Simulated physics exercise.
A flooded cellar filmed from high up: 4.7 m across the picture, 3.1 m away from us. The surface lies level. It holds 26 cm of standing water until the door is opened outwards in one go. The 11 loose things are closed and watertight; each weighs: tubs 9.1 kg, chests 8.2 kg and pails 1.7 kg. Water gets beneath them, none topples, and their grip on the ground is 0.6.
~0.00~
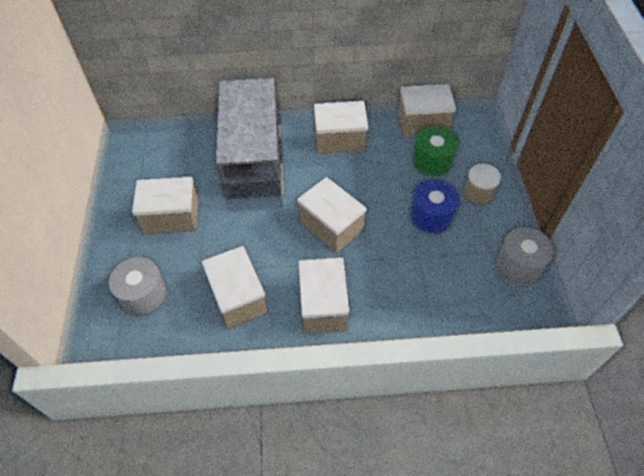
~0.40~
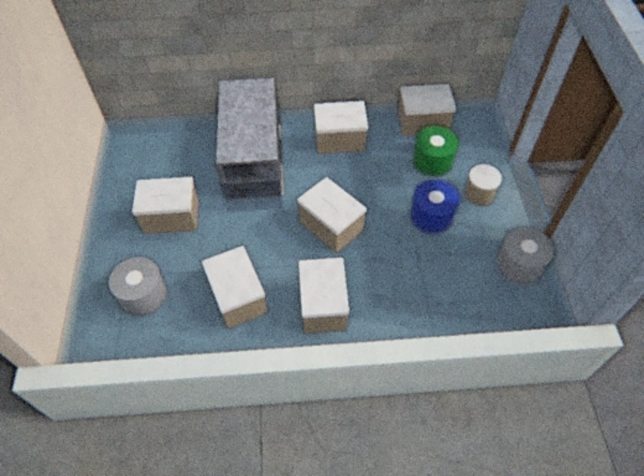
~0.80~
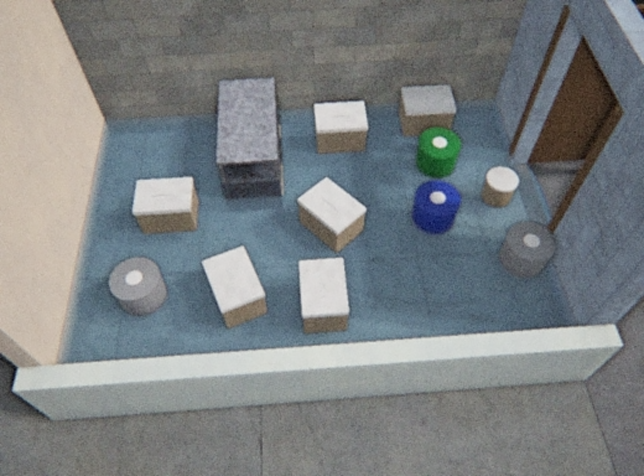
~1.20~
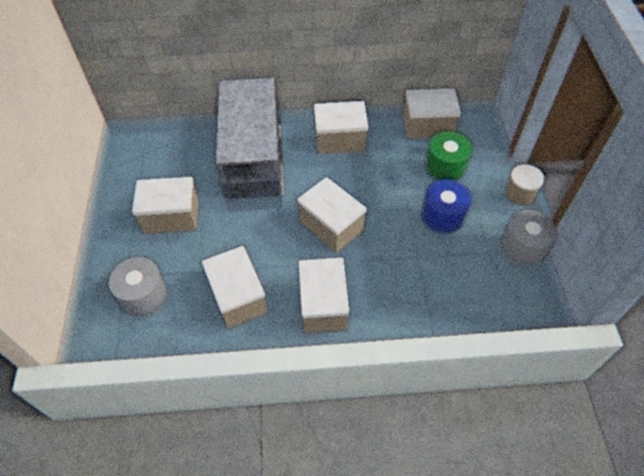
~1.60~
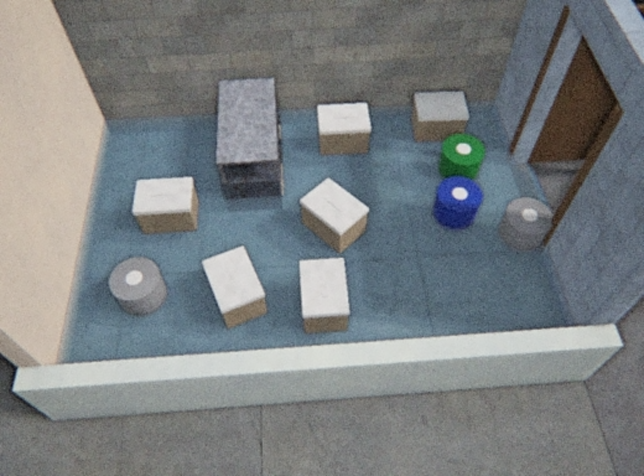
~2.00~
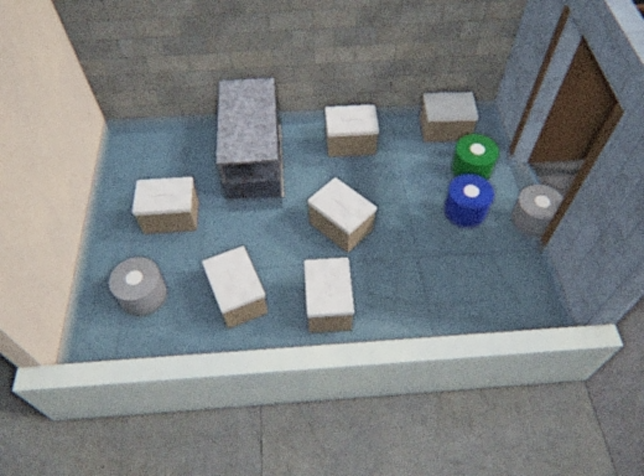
In this clip, the brown door of a flooded cellar opens, and a small pale pail floats right and out through the doorway while the green and blue tubs, a gray pail and several chests shift more slowly rightward.
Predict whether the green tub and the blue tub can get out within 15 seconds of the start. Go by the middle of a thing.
The green tub escapes, the blue tub escapes.
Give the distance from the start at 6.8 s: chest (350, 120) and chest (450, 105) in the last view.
In turn: 100 cm, washed out.
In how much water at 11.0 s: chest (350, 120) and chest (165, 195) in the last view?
Roughly 13 and 15 cm.
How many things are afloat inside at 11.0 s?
5 of them.
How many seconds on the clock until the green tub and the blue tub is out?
Near 3.0 and 3.5 s.
After 3.0 s the green tub is near (535, 159), 1.1 m from its start, afloat; the blue tub is near (516, 184), 0.9 m from its start, afloat; 2 of 11 are out; 9 afloat.
After 6.8 s the green tub has gone out; the blue tub has gone out; 5 of 11 are out; 6 afloat.
After 11.0 s the green tub has gone out; the blue tub has gone out; 6 of 11 are out; 5 afloat.
After 15.0 s the green tub has gone out; the blue tub has gone out; 8 of 11 are out; 3 afloat.
